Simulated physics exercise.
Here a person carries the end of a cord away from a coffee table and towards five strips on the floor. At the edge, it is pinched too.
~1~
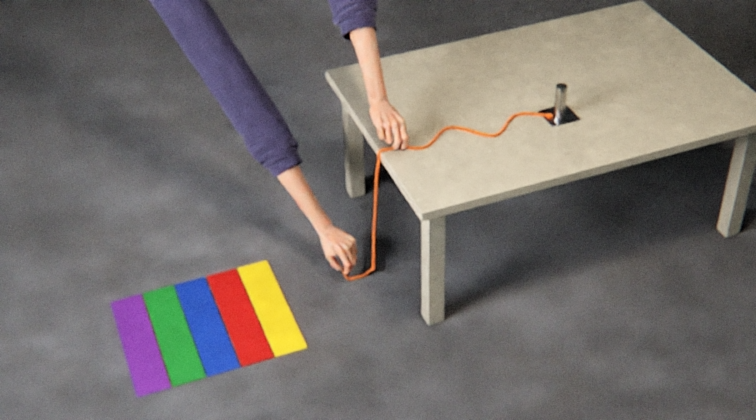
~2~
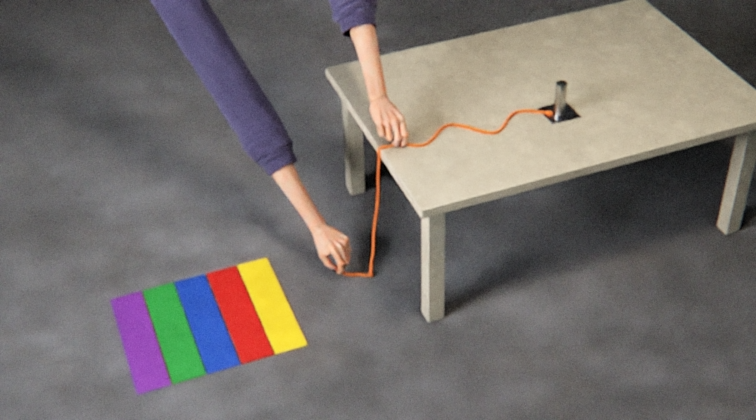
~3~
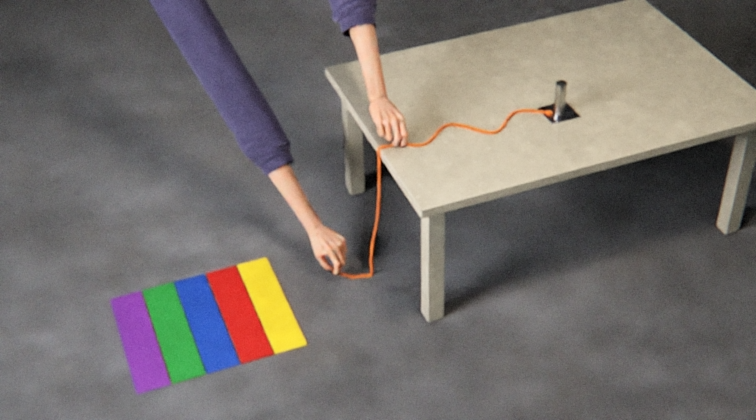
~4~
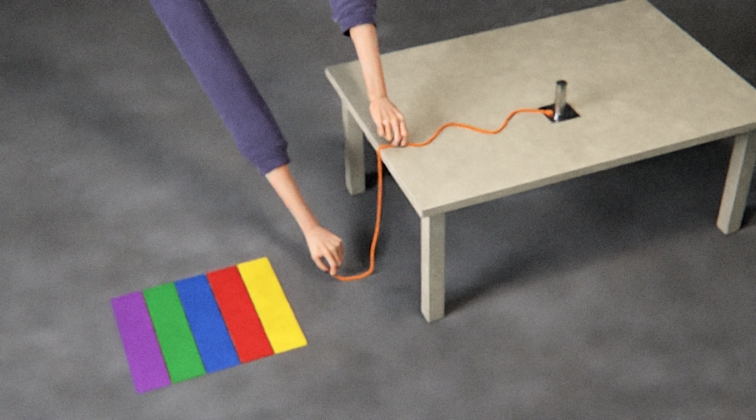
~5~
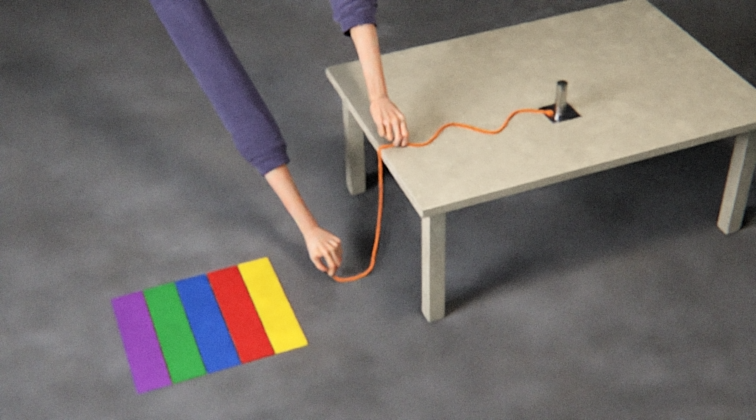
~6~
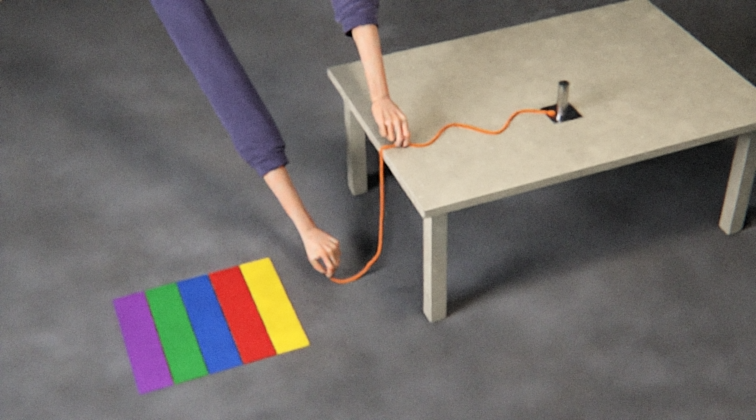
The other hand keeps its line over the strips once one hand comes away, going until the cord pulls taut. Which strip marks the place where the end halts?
The blue strip does.
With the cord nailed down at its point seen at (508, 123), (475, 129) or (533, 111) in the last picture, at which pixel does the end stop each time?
Approximately (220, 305), (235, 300) and (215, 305) respectively.
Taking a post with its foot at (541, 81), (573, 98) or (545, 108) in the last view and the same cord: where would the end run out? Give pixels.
Estimated pixels per try: (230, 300); (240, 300); (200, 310).
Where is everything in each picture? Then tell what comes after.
The first frame shows end (344, 271); yellow (284, 335); red (251, 345); blue (217, 354); green (184, 364); purple (149, 374).
The second frame shows end (337, 270); cord through (522, 111) (479, 131) (430, 141) (379, 161) (376, 212) (371, 263).
The third frame shows end (334, 271).
The fourth frame shows end (330, 272); cord through (522, 111) (479, 130) (430, 141) (380, 161) (379, 211) (372, 263).
The fifth frame shows end (329, 272).
The sixth frame shows end (327, 274); cord through (524, 111) (481, 131) (432, 141) (382, 161) (382, 211) (373, 261).
A little later, end near (264, 291); over yellow.
Next, end near (230, 301); over red.
When it is tight, end near (210, 306); over blue. It gets as far as the blue strip.
